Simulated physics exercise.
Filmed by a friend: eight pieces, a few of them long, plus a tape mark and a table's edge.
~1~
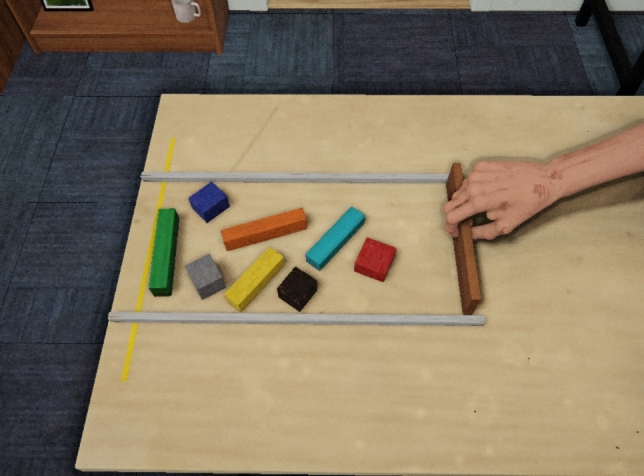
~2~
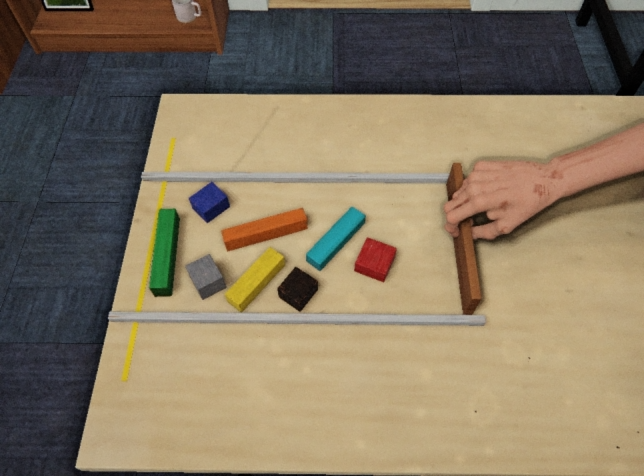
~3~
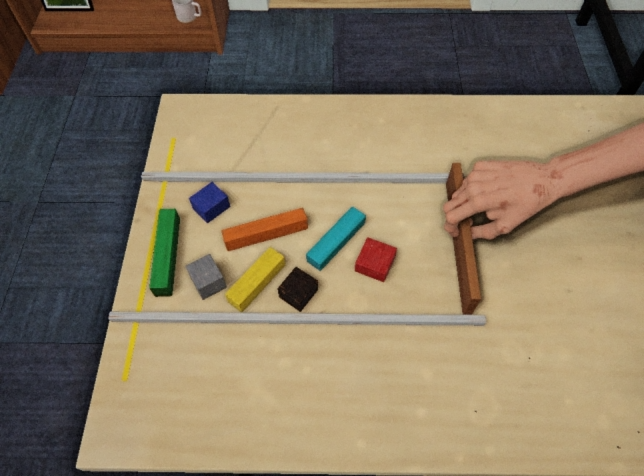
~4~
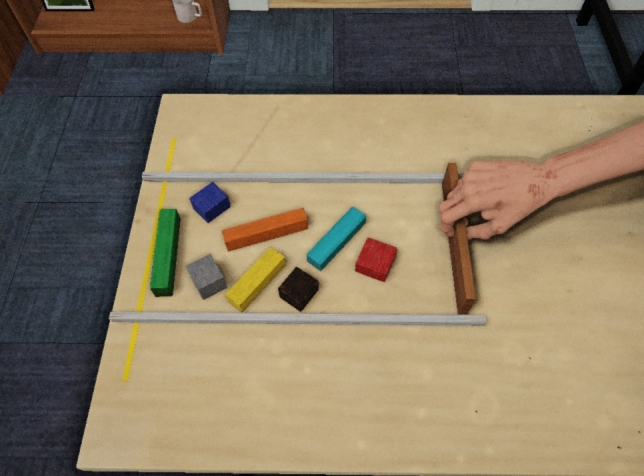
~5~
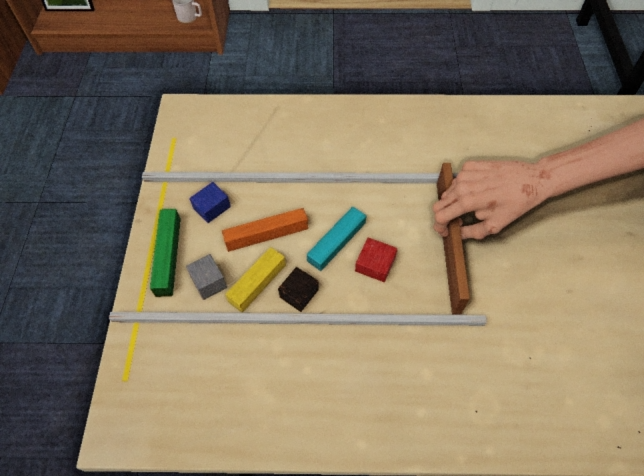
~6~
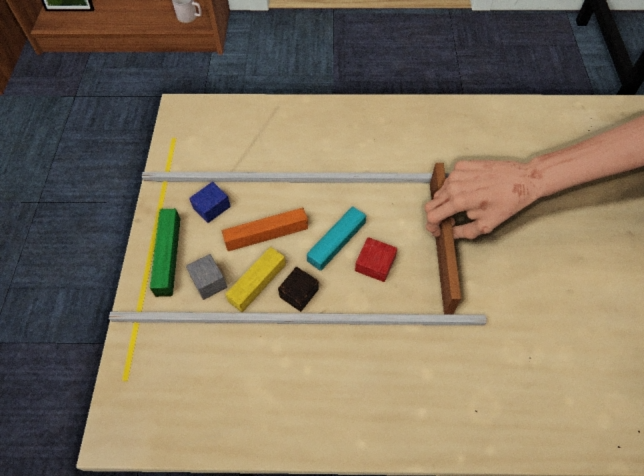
On a wooden table, a hand holding a brown board upright between two rails slides it slightly left, the coloured blocks staying still.
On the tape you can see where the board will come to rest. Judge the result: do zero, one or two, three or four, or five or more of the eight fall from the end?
Five or more of them fall from the end.
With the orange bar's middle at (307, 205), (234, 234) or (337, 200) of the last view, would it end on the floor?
Going through them in order, it comes off, then comes off, then comes off.
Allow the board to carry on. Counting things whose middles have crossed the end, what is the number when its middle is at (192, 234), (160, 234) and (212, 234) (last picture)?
First 1, then 5, then 0.
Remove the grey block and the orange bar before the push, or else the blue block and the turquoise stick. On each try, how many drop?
Result: 3 in the first case, with 4 in the second.
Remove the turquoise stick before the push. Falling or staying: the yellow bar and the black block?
As for the yellow bar, it topples off; as for the black block, it is left in place.
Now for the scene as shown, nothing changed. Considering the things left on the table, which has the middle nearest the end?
The turquoise stick is the one.
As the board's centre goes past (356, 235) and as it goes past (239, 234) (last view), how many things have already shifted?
The count reaches 2 first and 8 second.
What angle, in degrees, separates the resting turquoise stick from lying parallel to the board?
I'd estimate about 25 degrees.
Soon after, none off yet; green stick at rest near (166, 251); blue block at rest near (210, 203); grey block at rest near (207, 277).
Then, none off yet; green stick moved a little near (154, 250); blue block moved about its own width near (192, 198); grey block moved about its own width near (170, 275).
At rest, the number that fall off is five or more; fallen, orange bar, yellow bar, grey block, blue block and green stick.
